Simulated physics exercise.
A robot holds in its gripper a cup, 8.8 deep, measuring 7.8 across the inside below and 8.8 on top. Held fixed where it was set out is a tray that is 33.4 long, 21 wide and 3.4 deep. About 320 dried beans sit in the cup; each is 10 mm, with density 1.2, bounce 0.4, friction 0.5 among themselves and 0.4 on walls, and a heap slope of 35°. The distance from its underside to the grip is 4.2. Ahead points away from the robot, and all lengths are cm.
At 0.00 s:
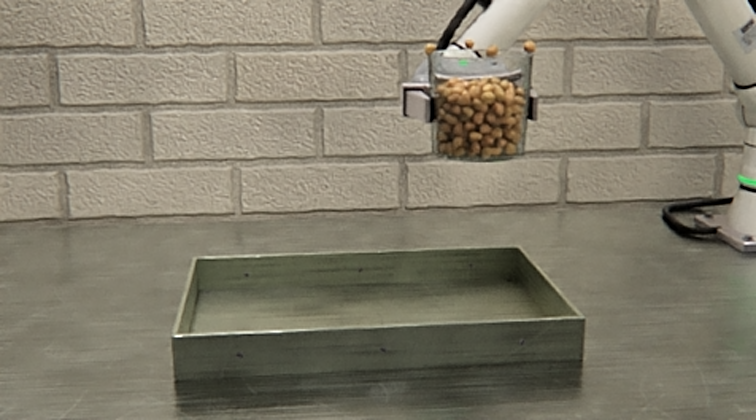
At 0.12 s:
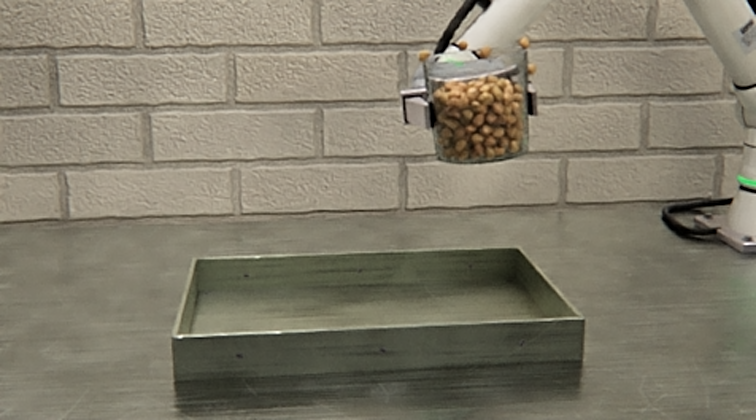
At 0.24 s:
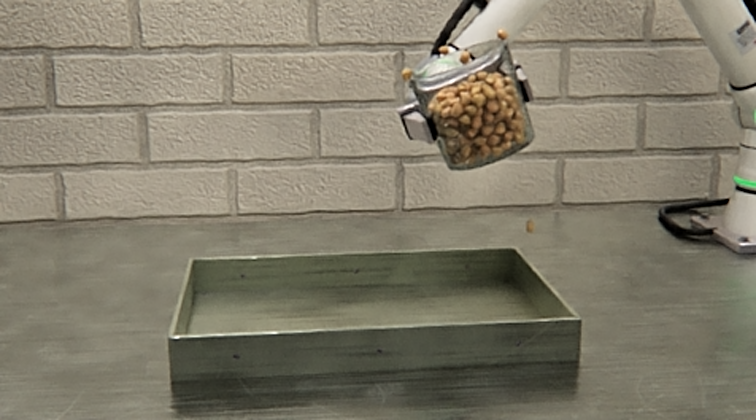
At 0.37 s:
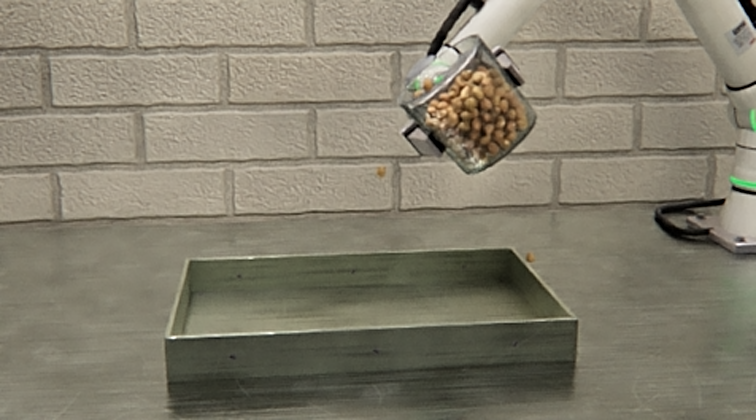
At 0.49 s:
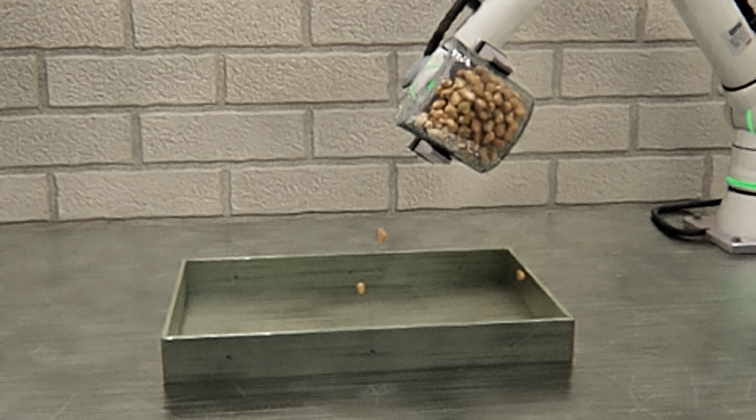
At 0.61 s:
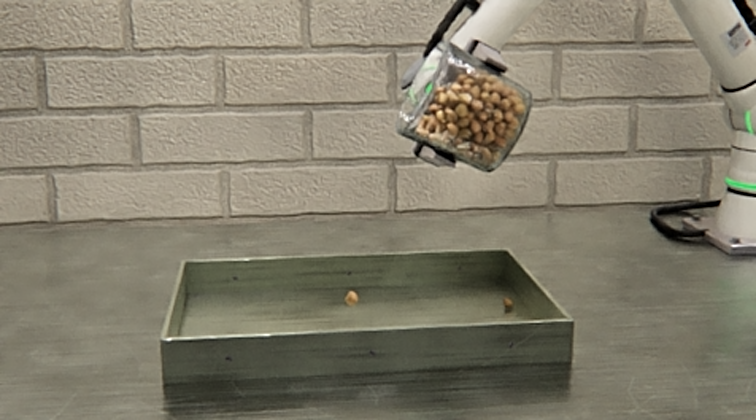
A robot arm holds a clear cup full of tan beans above an empty, shallow green tray and begins tilting it. As the cup leans steeply over to the left, a few loose beans drop one after another into the tray, while nearly all the rest stay packed inside the cup.
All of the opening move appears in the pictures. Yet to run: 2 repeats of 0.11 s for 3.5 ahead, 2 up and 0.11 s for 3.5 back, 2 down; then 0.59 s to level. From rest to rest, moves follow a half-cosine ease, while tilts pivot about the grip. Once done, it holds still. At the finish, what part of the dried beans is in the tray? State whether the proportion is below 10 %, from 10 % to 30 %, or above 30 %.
The proportion is above 30 %.
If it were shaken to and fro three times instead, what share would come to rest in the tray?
Probably about 60 in a hundred.
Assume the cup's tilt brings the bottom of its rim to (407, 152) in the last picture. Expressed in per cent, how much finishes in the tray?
About 85 %.
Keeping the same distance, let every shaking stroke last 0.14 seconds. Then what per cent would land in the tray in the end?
In that case it would be near 25 percent.
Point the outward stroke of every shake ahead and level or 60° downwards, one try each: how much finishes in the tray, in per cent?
Estimates, in order: 30 % then 0 %.
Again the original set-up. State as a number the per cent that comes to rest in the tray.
I'd put it near 45 per cent.
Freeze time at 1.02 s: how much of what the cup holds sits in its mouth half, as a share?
My estimate is near 75 per cent.
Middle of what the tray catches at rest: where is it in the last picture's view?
It ends up close to (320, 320).
After 1.02 s, tilted 62° forward, highest piece 22 above the table; 213 in the cup, 75 in the tray, 27 in flight or on a rim.
After 1.43 s, tilted 17° forward, highest piece 24 above the table; 166 in the cup, 149 in the tray.
After 1.84 s, level, highest piece 22 above the table; 166 in the cup, 149 in the tray.
After 2.89 s, level, highest piece 22 above the table; 166 in the cup, 149 in the tray.
In the end, 166 in the cup, 149 in the tray. That is 47 % in the tray.
